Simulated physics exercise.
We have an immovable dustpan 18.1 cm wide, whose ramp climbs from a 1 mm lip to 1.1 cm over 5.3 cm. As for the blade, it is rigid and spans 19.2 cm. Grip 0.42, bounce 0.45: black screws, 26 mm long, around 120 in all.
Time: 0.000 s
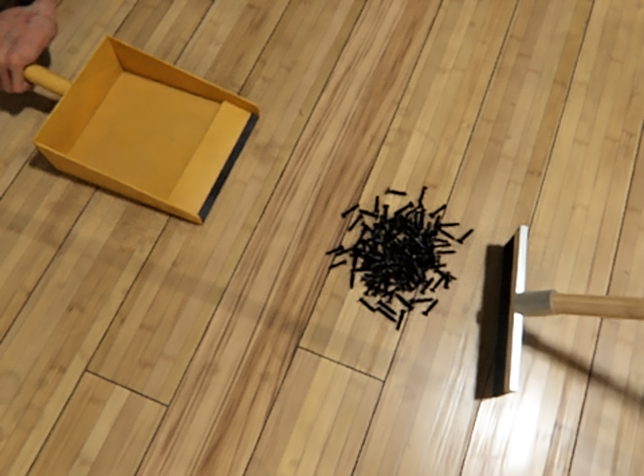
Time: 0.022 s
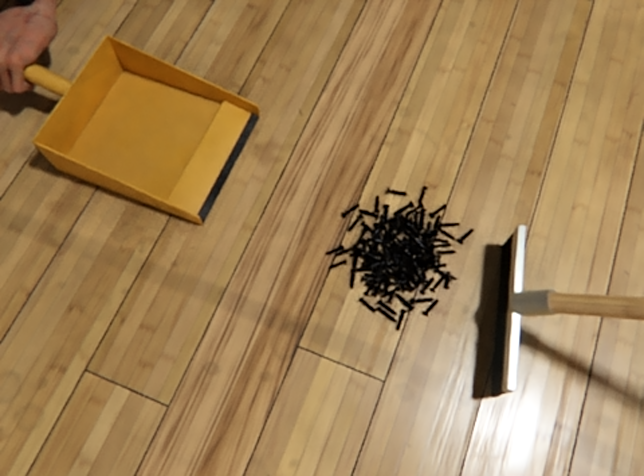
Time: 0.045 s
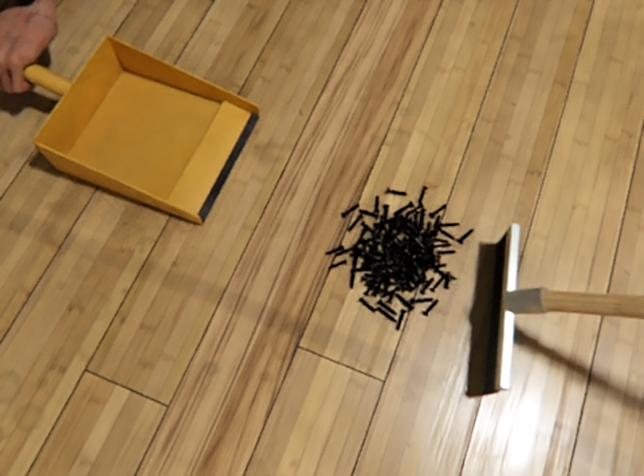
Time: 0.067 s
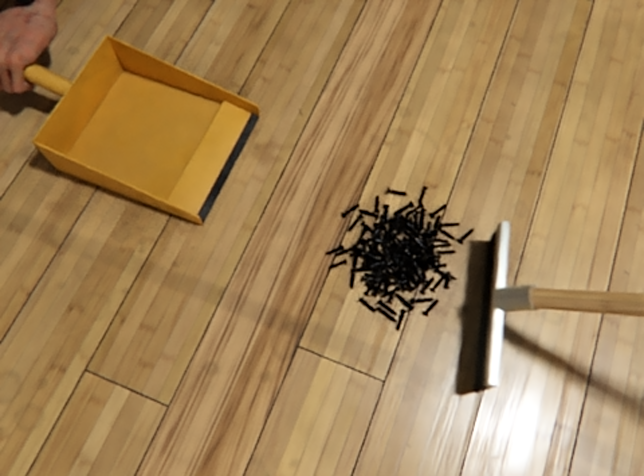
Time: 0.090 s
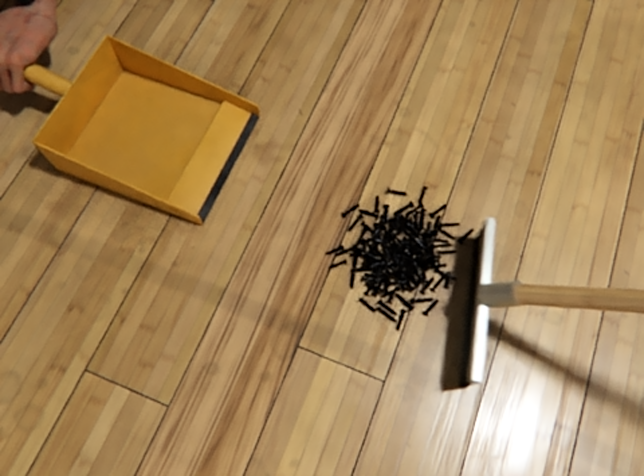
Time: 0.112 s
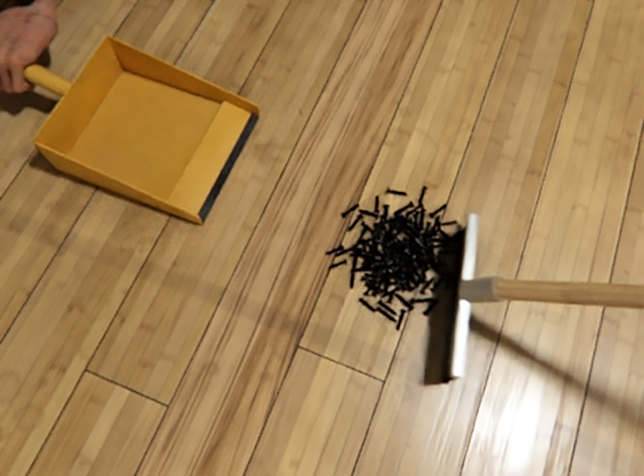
A floor of light wooden planks running diagonally is seen from above at an angle, with a patch of glare at the lower right. A hand at the upper left holds a yellow dustpan with a dark lip, a loose pile of black screws lies near the middle, and a wooden-handled squeegee-like blade stands to its right. The blade slides slowly, then faster, leftward to the pile's right edge, while the dustpan stays still.
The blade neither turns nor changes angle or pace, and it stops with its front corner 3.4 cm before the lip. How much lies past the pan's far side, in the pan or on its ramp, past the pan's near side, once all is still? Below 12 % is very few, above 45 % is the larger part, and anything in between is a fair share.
Past the pan's far side: Very few, in the pan or on its ramp: A fair share, past the pan's near side: A fair share.
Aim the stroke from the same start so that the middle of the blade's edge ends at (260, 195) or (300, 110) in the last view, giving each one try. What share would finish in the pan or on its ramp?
Some 40 and 10 per cent.
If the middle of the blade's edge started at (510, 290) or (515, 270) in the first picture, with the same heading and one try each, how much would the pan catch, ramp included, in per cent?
30 and 35 per cent, roughly.
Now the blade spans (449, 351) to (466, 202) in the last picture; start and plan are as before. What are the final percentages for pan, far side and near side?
You'd see pan at 50, far at 5 and near at 15.
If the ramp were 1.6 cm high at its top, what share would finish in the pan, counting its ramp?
15 per cent.
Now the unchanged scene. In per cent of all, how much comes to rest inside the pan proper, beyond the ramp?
I'd put it near 0 per cent.
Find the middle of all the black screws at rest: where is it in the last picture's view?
Resting centre estimate: Around (212, 206).
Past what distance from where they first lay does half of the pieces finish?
Roughly 26 centimetres.
After 0.27 s, middle of the blade 18 cm from the lip; 0 % over the lip, far side 0 %, near side 20 %.
Then, at 0.37 s, middle of the blade 9 cm from the lip; 0 % over the lip, far side 0 %, near side 30 %.
After 0.61 s, middle of the blade 5 cm from the lip; 20 % over the lip, far side 5 %, near side 35 %.
At rest (1.7 s), far side 5 %, pan 20 %, near side 35 %, in front of the lip or behind the blade 40 %.
